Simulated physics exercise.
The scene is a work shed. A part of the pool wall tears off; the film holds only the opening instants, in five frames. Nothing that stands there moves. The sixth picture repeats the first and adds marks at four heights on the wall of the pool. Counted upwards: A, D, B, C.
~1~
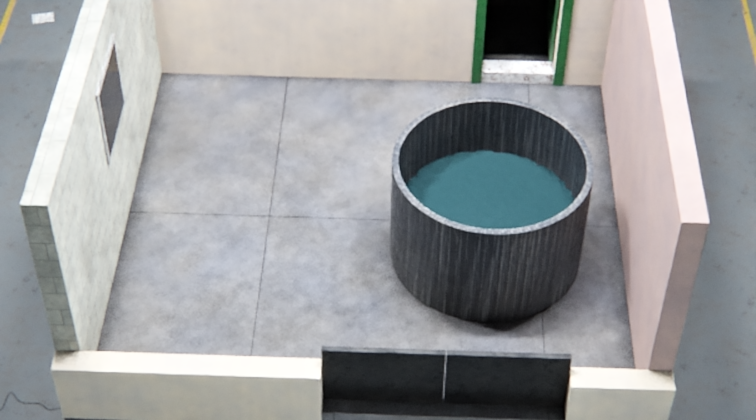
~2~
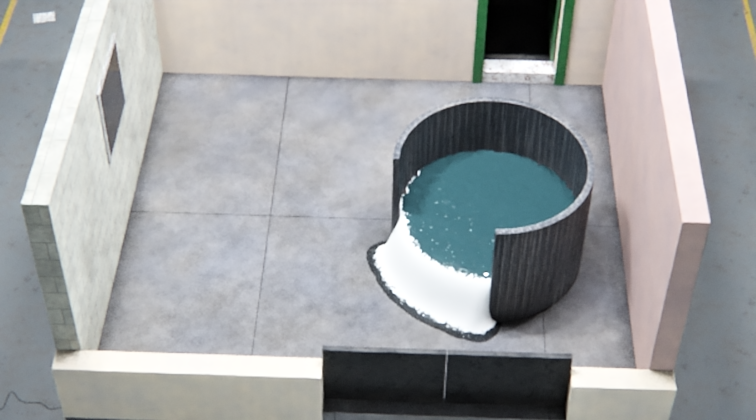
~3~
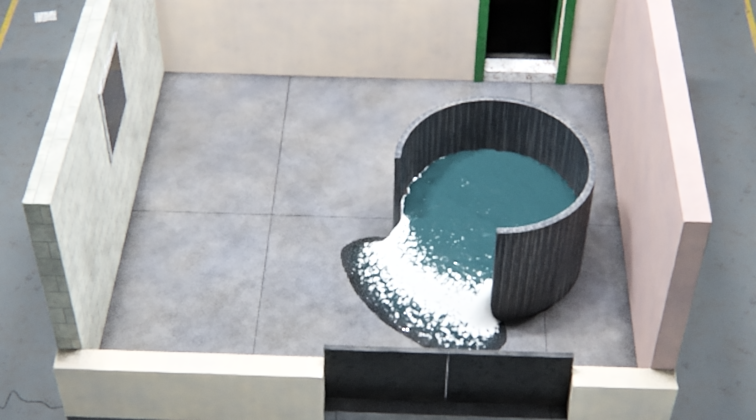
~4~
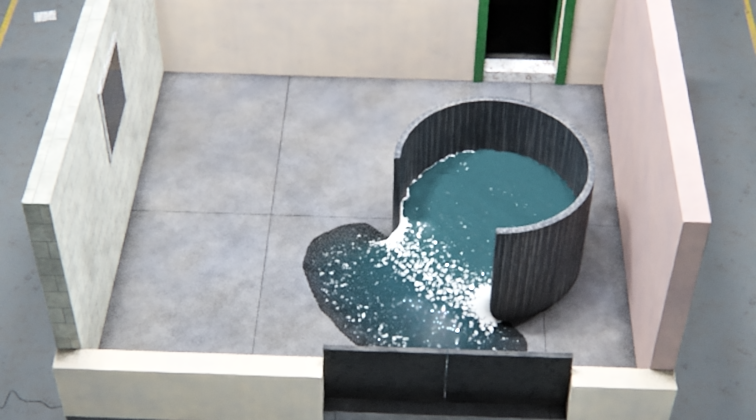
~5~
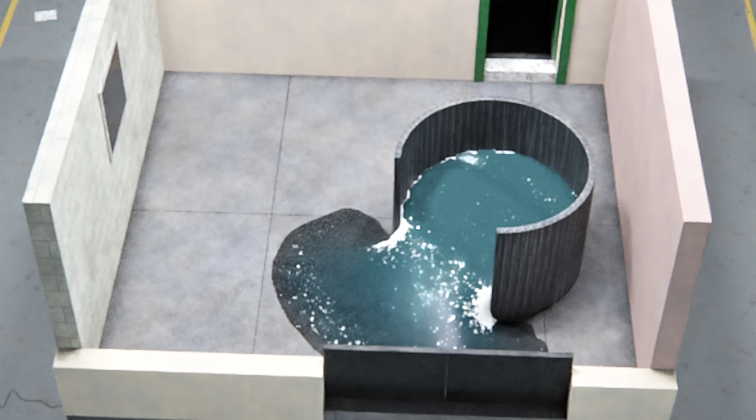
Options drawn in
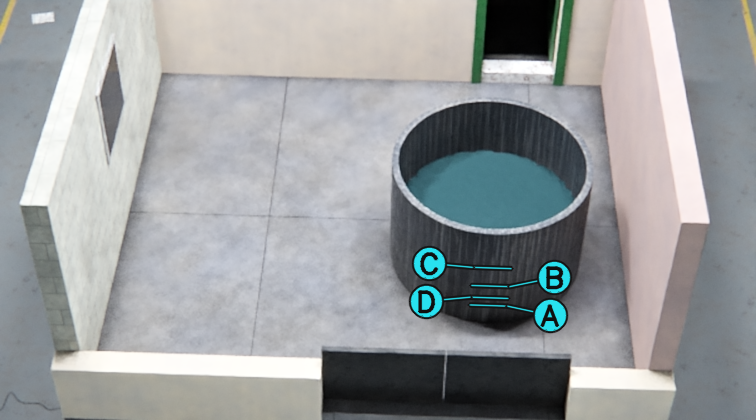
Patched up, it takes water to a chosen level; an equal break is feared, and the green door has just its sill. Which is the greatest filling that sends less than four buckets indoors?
Level C.
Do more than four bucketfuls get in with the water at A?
No, that is safe.
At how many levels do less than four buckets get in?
All of the four.
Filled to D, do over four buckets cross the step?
No, that is safe.
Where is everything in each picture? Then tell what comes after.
In the first frame, water in the pool at rest, its middle at (488, 212); foot of the green doorway at (517, 83); shut gate at (446, 360).
In the second frame, 2 % of the ground under water, visible out to (491, 328).
In the third frame, 5 % of the ground under water, visible out to (353, 255).
In the fourth frame, 10 % of the ground under water, visible out to (314, 262).
In the fifth frame, 16 % of the ground under water, visible out to (288, 249).
In cyan, A at (488, 305); B at (490, 286); C at (492, 268); D at (489, 297); from the bottom up A, D, B, C.
With A, nothing gets over.
With B, nothing gets over.
With C, a splash gets over, under a bucket.
With D, nothing gets over.
